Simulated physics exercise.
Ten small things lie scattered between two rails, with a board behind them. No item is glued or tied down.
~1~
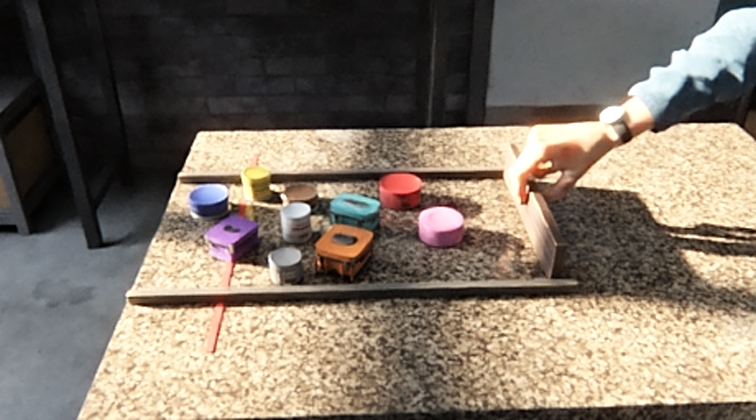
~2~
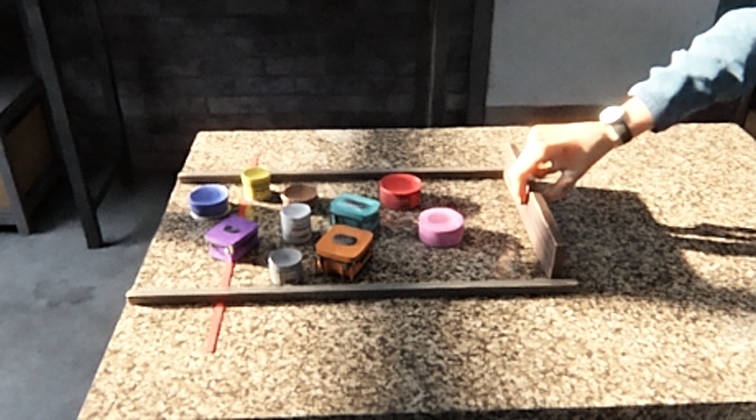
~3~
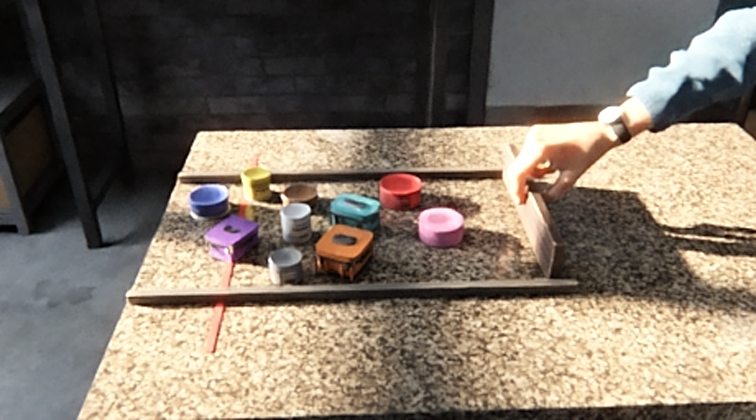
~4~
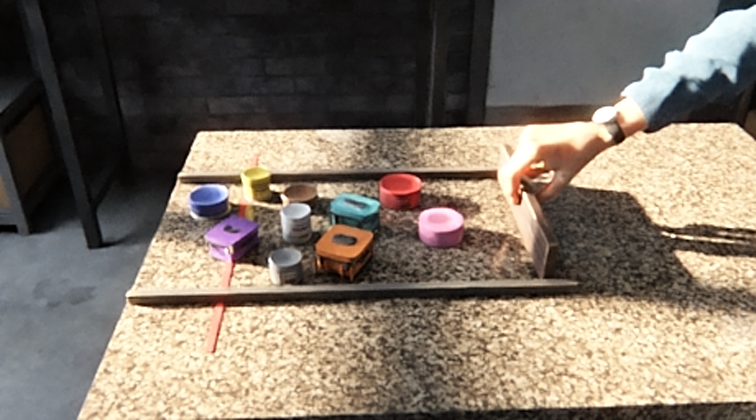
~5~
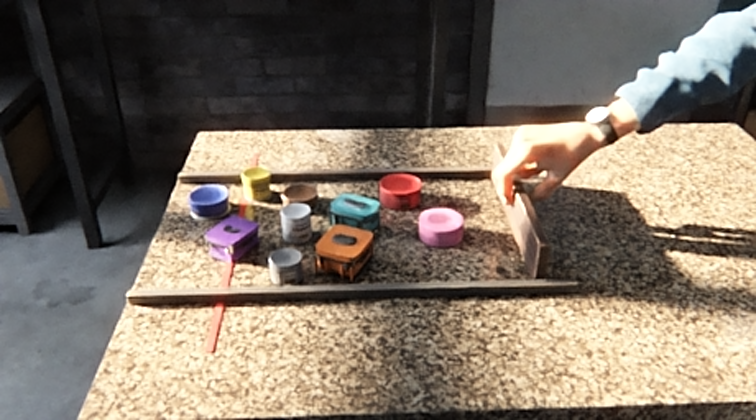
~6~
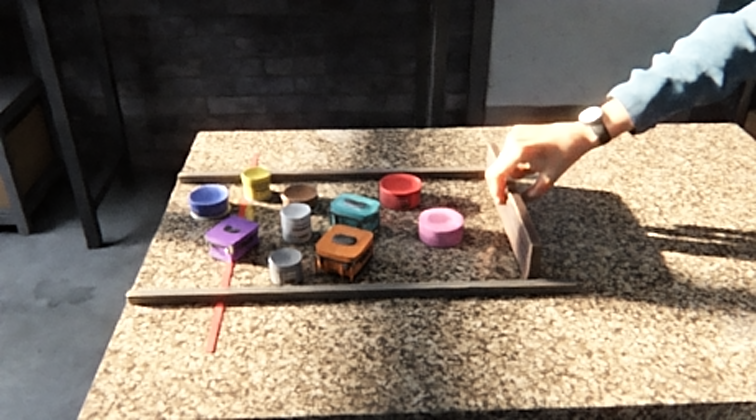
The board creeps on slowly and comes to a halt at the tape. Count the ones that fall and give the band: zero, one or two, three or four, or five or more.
Band: One or two.
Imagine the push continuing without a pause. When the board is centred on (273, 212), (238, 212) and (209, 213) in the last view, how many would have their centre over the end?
It comes out as 0, then 1, then 4.
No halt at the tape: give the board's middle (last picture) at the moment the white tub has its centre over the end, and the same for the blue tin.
White tub: (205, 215); blue tin: (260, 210).
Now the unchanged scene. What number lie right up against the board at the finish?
4.
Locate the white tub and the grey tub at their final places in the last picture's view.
First (189, 221), then (163, 271).
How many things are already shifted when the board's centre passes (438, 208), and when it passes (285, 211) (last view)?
Tally at point one: 1; at point two: 10.
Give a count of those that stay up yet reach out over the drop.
0 overhanging.
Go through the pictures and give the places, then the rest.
The first frame shows blue tin (210, 202); purple case (234, 239); yellow pot (257, 184); board (531, 206); tape (237, 231).
The second frame shows purple case (234, 240); board (531, 206).
The third frame shows yellow pot (257, 184); red tub (400, 192).
The fourth frame shows blue tin (210, 203); grey tub (286, 267).
The fifth frame shows purple case (234, 240); brown pot (301, 199).
The sixth frame shows blue tin (210, 203); purple case (234, 240); yellow pot (257, 184); board (510, 207); tape (237, 231).
A little later, none off yet; blue tin at rest near (210, 203); purple case at rest near (234, 240); yellow pot at rest near (257, 184).
When it is over, the number that fall off is one or two; down, blue tin.
